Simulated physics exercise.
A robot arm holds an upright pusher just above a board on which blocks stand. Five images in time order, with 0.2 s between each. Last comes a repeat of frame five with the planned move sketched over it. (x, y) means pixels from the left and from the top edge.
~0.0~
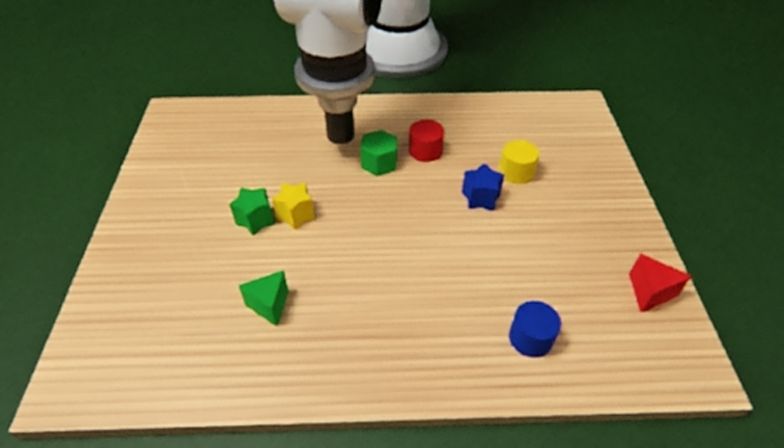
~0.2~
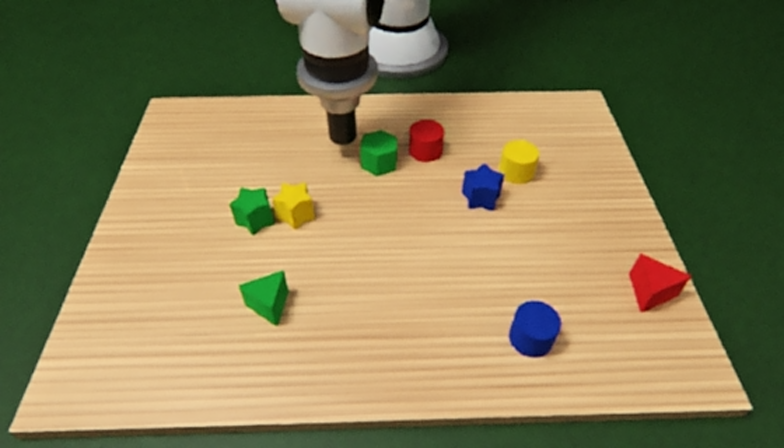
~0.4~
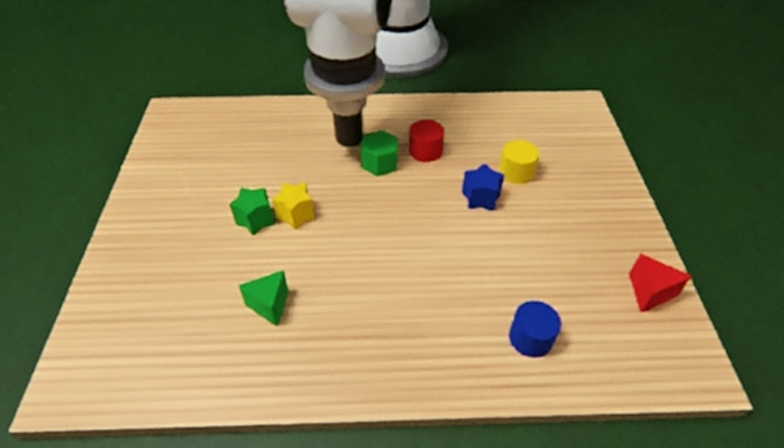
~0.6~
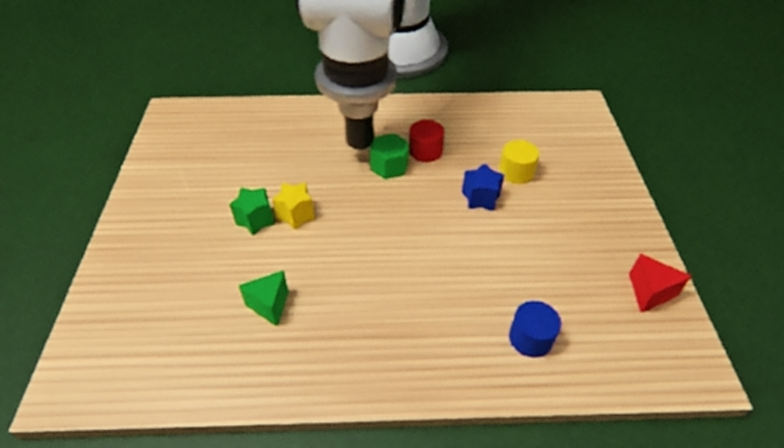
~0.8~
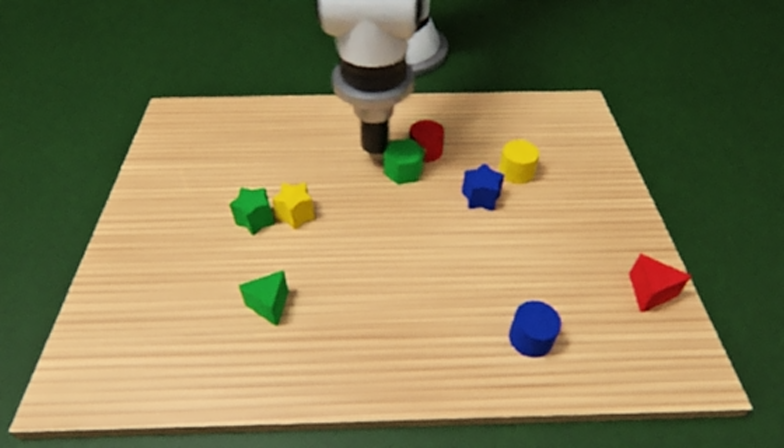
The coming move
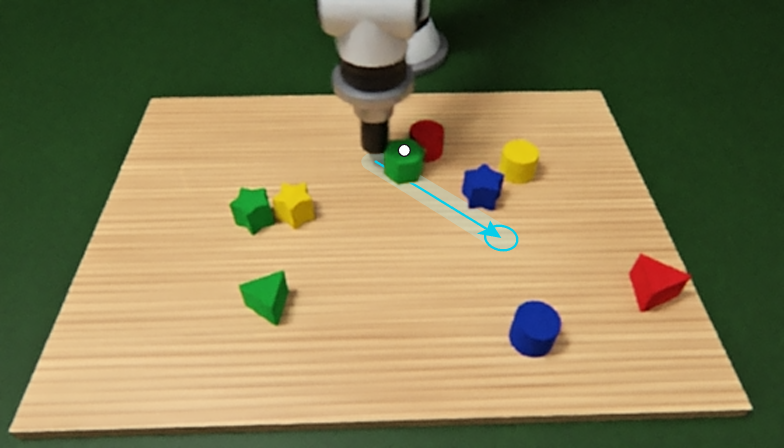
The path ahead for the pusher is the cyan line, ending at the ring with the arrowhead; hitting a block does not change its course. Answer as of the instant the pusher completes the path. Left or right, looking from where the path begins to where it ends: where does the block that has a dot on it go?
Leftward.
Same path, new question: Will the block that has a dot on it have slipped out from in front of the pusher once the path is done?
Yes, that is what happens.
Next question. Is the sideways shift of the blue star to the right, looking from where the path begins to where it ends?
No.
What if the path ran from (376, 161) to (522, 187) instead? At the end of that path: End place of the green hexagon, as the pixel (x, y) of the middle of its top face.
Answer: (463, 178).
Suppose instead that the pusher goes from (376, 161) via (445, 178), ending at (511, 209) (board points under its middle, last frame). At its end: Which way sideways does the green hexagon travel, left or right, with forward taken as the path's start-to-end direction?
The green hexagon is shifted sideways to the right, facing along the path from start to end.
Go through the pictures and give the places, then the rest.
Lower end of the pusher at (341, 137), tops of blocks, green hexagon at (379, 142), red circle at (427, 130), blue star at (485, 177), in the first picture.
Pusher at (343, 137), blocks as before, in the second picture.
Pusher at (349, 139), blocks as before, in the third picture.
Pusher at (360, 142), green hexagon at (390, 145), in the fourth picture.
Pusher at (375, 146), green hexagon at (404, 150), red circle at (427, 130), blue star at (485, 177), in the fifth picture.
The drawn path runs from (376, 161) directly to (501, 238); the dot is on the green hexagon.
The first path, step by step. One third of the way, pusher at (415, 169); green hexagon at (450, 169), turned 20° anticlockwise; blue star at (489, 178).
Two thirds of the way, pusher at (458, 195); green hexagon at (484, 174), turned 55° anticlockwise; blue star at (520, 180), turned 30° clockwise.
At the end, pusher at (505, 223); green hexagon at (486, 174), turned 60° anticlockwise; red circle not moved; blue star at (522, 180), turned 30° clockwise.
